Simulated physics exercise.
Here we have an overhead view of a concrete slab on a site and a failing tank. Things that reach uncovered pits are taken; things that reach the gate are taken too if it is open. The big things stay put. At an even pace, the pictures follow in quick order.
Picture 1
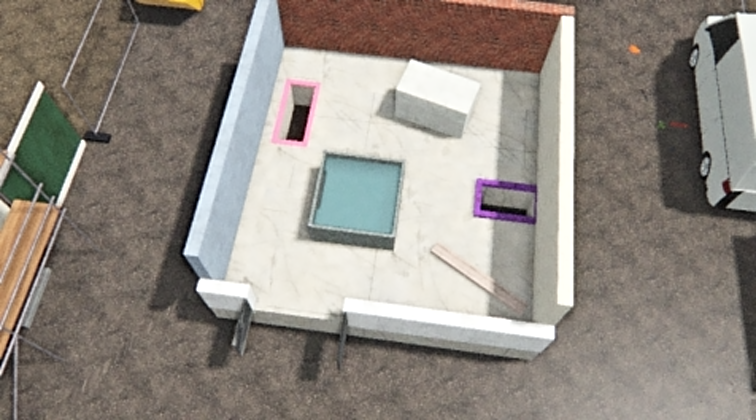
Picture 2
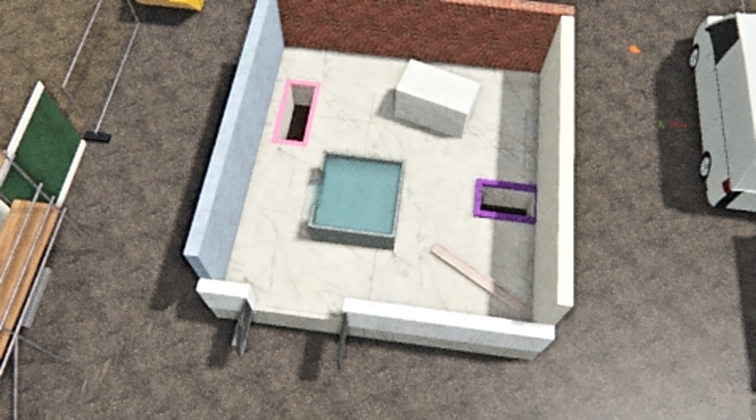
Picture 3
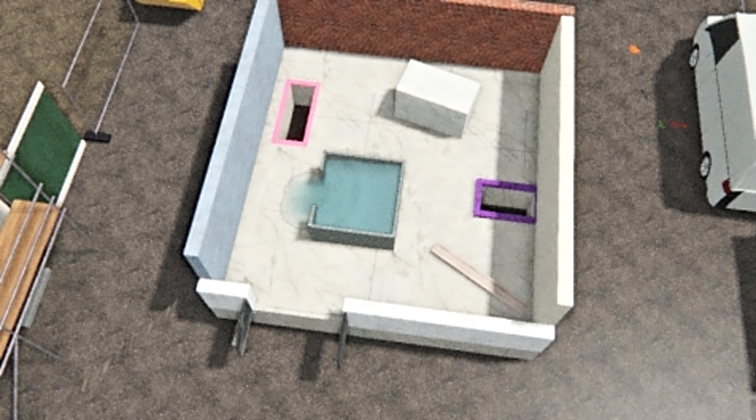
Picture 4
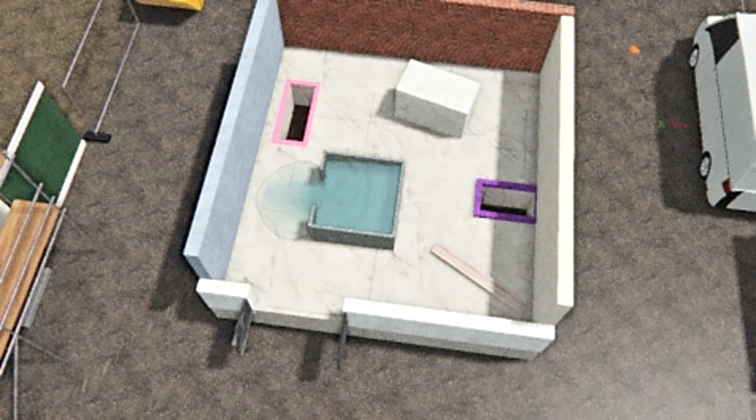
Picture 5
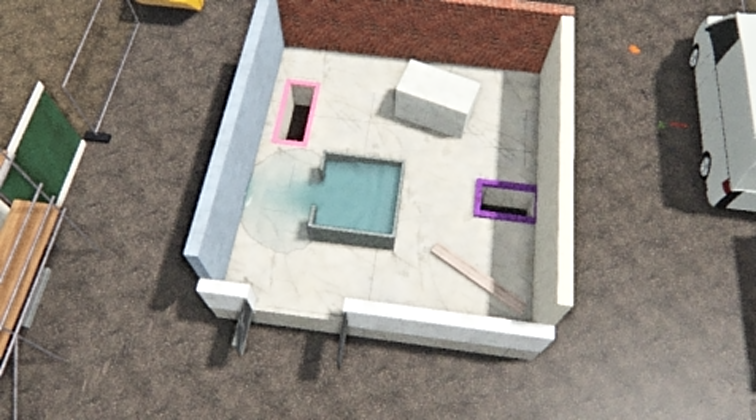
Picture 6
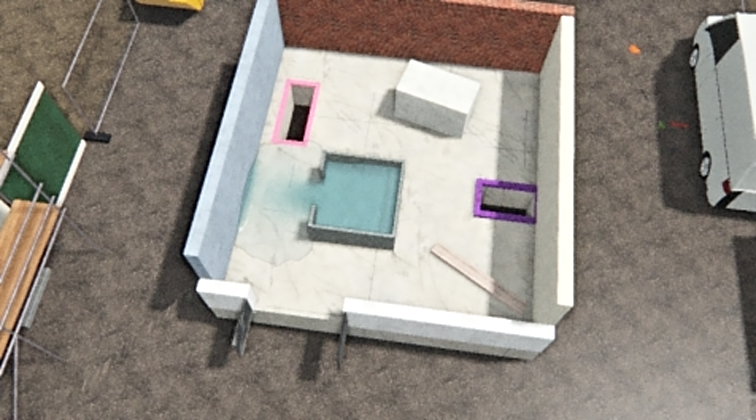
On a walled concrete slab seen from above, a square tank of still blue water opens on its left side, and water flows out through the gap, spreading in a thin, widening pool across the pale floor to the left wall.
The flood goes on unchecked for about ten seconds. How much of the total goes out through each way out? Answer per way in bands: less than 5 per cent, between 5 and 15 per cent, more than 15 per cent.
Going out through each: The gate, more than 15 per cent; the purple pit, less than 5 per cent; the pink pit, more than 15 per cent.
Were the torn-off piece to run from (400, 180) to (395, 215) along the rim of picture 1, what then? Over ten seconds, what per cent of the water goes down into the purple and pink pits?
The purple pit gets 14 per cent and the pink pit 2 per cent.
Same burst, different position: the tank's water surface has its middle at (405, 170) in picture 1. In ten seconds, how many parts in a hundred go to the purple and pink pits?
Approximate tally in per cent: Purple pit 0, pink pit 40.
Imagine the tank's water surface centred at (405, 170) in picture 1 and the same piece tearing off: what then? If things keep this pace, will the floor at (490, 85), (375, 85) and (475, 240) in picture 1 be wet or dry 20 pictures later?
Spot 1 unwetted, spot 2 unwetted, and spot 3 unwetted.
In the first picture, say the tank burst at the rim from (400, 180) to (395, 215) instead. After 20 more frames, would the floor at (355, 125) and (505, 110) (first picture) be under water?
In order, I'd call them parched and drenched.
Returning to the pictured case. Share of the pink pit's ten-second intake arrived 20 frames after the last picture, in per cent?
Around 45 in a hundred.
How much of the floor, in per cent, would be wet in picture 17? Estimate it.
Roughly 20 %.
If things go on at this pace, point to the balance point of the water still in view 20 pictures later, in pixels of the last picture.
(311, 210).
A moment on, water covers 15 % of the floor; the gate 0 %, the purple pit 0 %, the pink pit 1 %.
Next, water covers 20 % of the floor; the gate 0 %, the purple pit 0 %, the pink pit 7 %.
Then, water covers 30 % of the floor; the gate 4 %, the purple pit 0 %, the pink pit 16 %.
Later, water covers 45 % of the floor; the gate 11 %, the purple pit 0 %, the pink pit 26 %.
In the end, water covers 50 % of the floor; the gate 17 %, the purple pit 0 %, the pink pit 33 %.
